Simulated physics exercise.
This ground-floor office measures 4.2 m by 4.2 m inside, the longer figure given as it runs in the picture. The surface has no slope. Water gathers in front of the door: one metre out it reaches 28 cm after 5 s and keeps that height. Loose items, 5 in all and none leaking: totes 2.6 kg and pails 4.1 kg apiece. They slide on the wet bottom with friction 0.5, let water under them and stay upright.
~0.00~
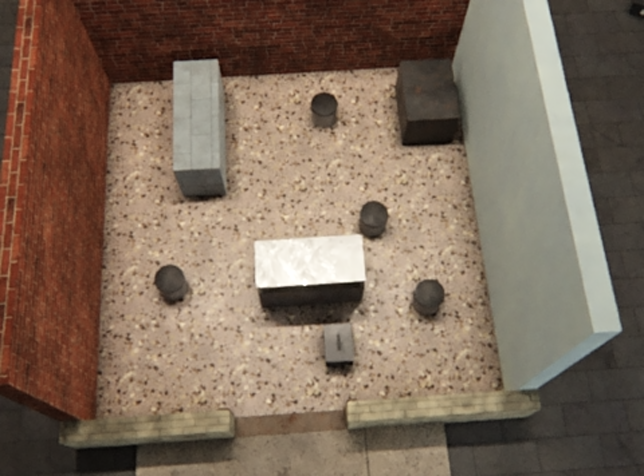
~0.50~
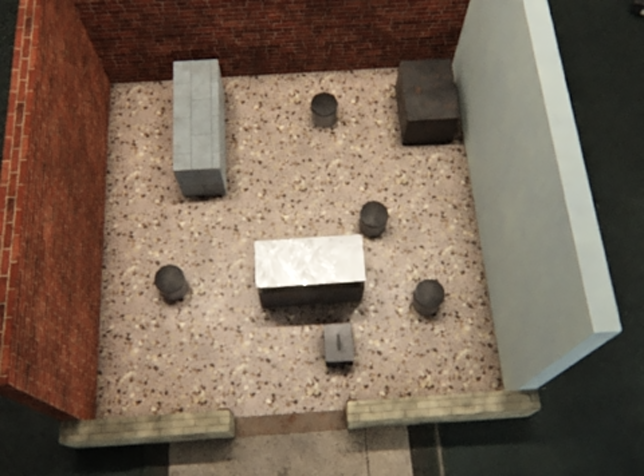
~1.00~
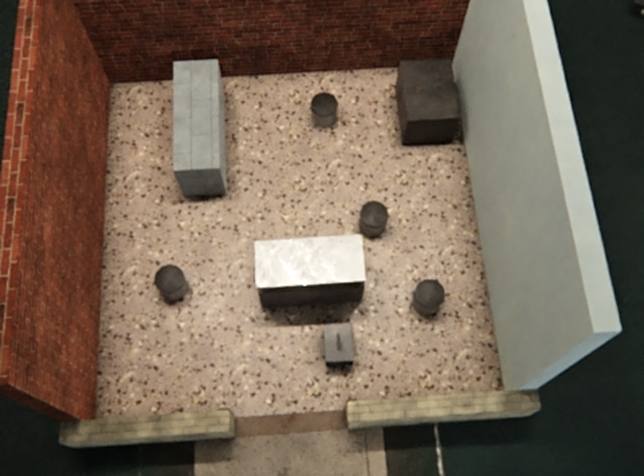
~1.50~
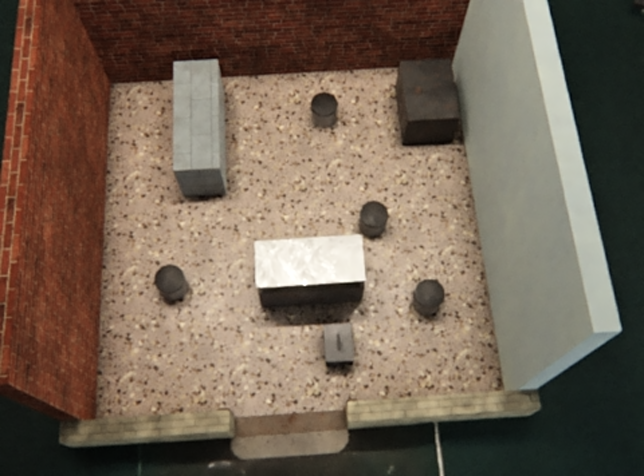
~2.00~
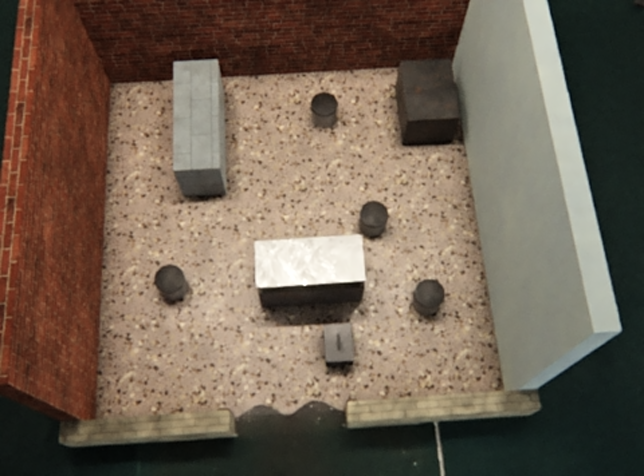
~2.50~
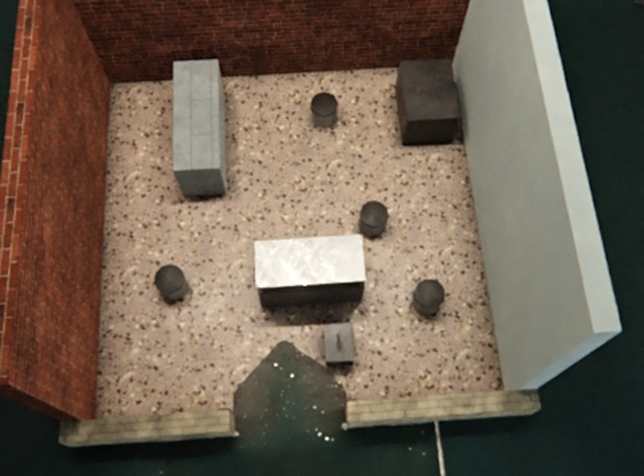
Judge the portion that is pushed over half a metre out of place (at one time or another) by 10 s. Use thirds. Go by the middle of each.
Share: One to two thirds.
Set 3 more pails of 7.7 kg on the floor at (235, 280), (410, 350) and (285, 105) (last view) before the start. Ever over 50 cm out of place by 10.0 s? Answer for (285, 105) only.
It is less.
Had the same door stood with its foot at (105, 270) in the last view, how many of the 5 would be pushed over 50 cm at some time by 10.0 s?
In that case 5 of them.
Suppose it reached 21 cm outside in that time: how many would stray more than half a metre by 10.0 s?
In that case 3 of them.
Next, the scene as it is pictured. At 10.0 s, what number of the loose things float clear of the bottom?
3 of them.
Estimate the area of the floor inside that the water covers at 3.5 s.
Roughly 2.5 m2.
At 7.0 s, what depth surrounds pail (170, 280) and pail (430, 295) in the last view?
Roughly 5 and 5 cm.
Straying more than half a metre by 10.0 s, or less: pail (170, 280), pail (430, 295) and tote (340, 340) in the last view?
In that order: Past it, more, over.
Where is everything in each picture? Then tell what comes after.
The first frame shows a tote at (339, 342), on the bottom; a pail at (430, 293) rests on the ground; 0.0 m2 under water; 0 of 5 have shifted.
The second frame shows a tote at (339, 342), on the bottom; a pail at (430, 293) rests on the ground; water covers 0.0 m2; 0 of 5 have shifted.
The third frame shows a tote at (339, 342), on the bottom; a pail at (430, 293), on the bottom; 0.0 m2 under water; 0 of 5 have shifted.
The fourth frame shows a tote at (339, 342), on the bottom; a pail at (430, 293) rests on the ground; 0.0 m2 under water; 0 of 5 have shifted.
The fifth frame shows a tote at (339, 342), on the bottom; a pail at (430, 293) rests on the ground; 0.0 m2 under water; 0 of 5 have shifted.
The sixth frame shows a tote at (339, 342) rests on the ground; a pail at (430, 293), on the bottom; water covers 0.6 m2; 0 of 5 have shifted.
After 3.5 s 0 of 5 are over 50 cm from their spots; 0 afloat.
After 4.5 s 1 of 5 are over 50 cm from their spots; 0 afloat.
After 7.0 s 3 of 5 are over 50 cm from their spots; 2 afloat.
After 10.0 s 3 of 5 are over 50 cm from their spots, and 3 have been at some point; 3 afloat.
